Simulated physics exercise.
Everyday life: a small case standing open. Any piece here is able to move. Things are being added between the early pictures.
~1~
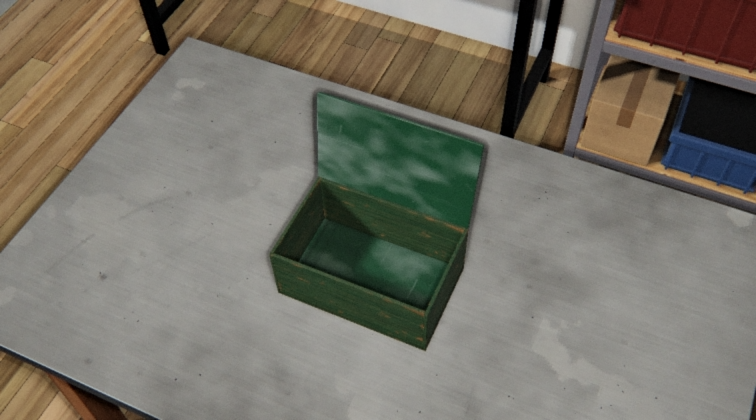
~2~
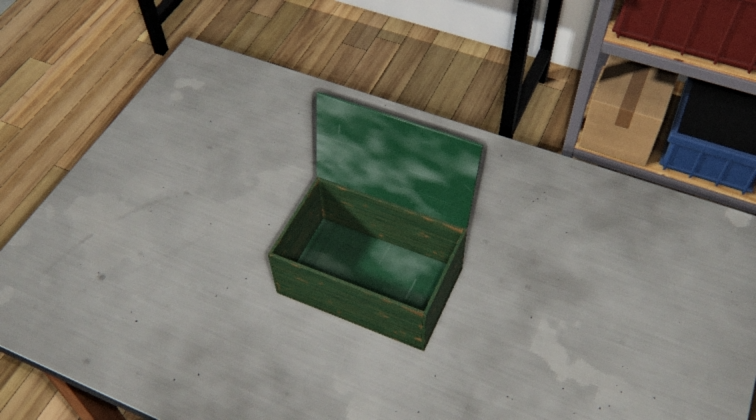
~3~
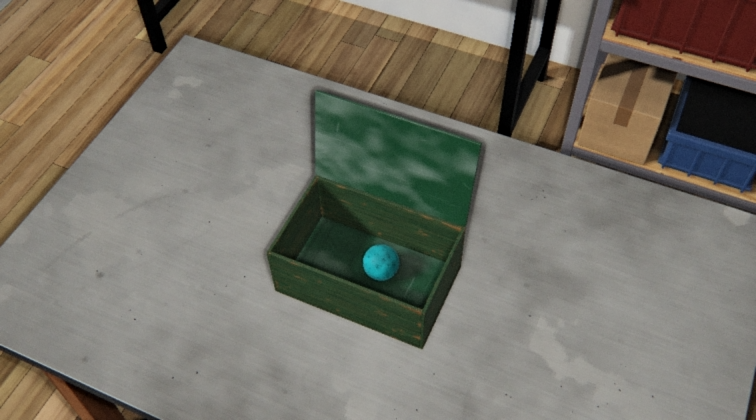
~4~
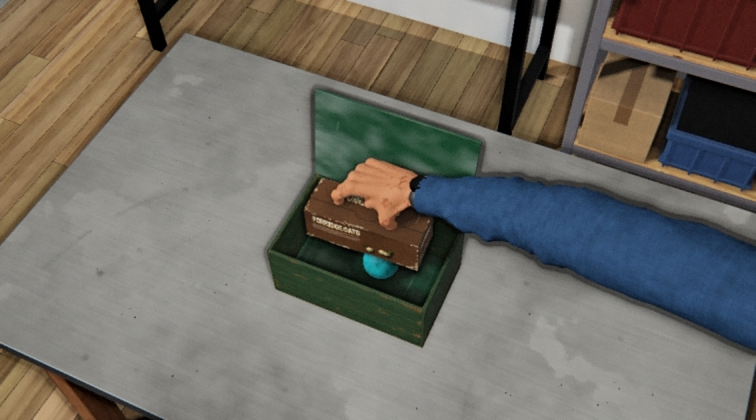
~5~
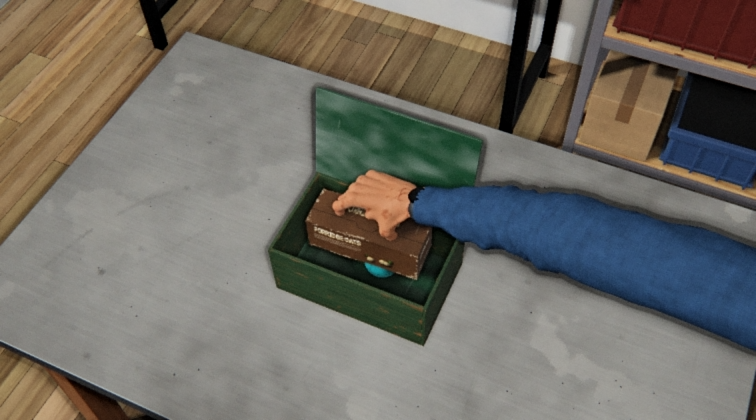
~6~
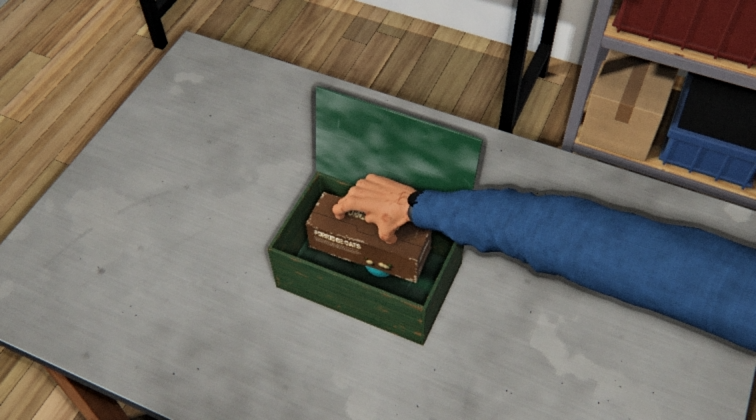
On a gray tabletop, a turquoise ball appears in an open green case, then a blue-sleeved hand lowers a brown carton inside.
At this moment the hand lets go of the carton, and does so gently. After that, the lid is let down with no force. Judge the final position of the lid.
Comes fully down.
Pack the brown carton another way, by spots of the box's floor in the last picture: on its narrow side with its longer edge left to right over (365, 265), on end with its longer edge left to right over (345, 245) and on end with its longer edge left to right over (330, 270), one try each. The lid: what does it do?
The first attempt ends with the lid lying shut, the second with it standing open, and the third with it standing open.
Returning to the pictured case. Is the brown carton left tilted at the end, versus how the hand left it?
Result: The brown carton leans over.
Then, 0.90 s after the last picture, lid starting down; brown carton on its side near (360, 284); turquoise ball rolled a little.
Then, 1.70 s after the last picture, lid 46° above the rim; brown carton on its side near (360, 284); turquoise ball rolled a little.
At rest, lid shut; tipped over in the box, brown carton; turquoise ball in place. Seen from the same camera at the end, brown carton near (360, 284).
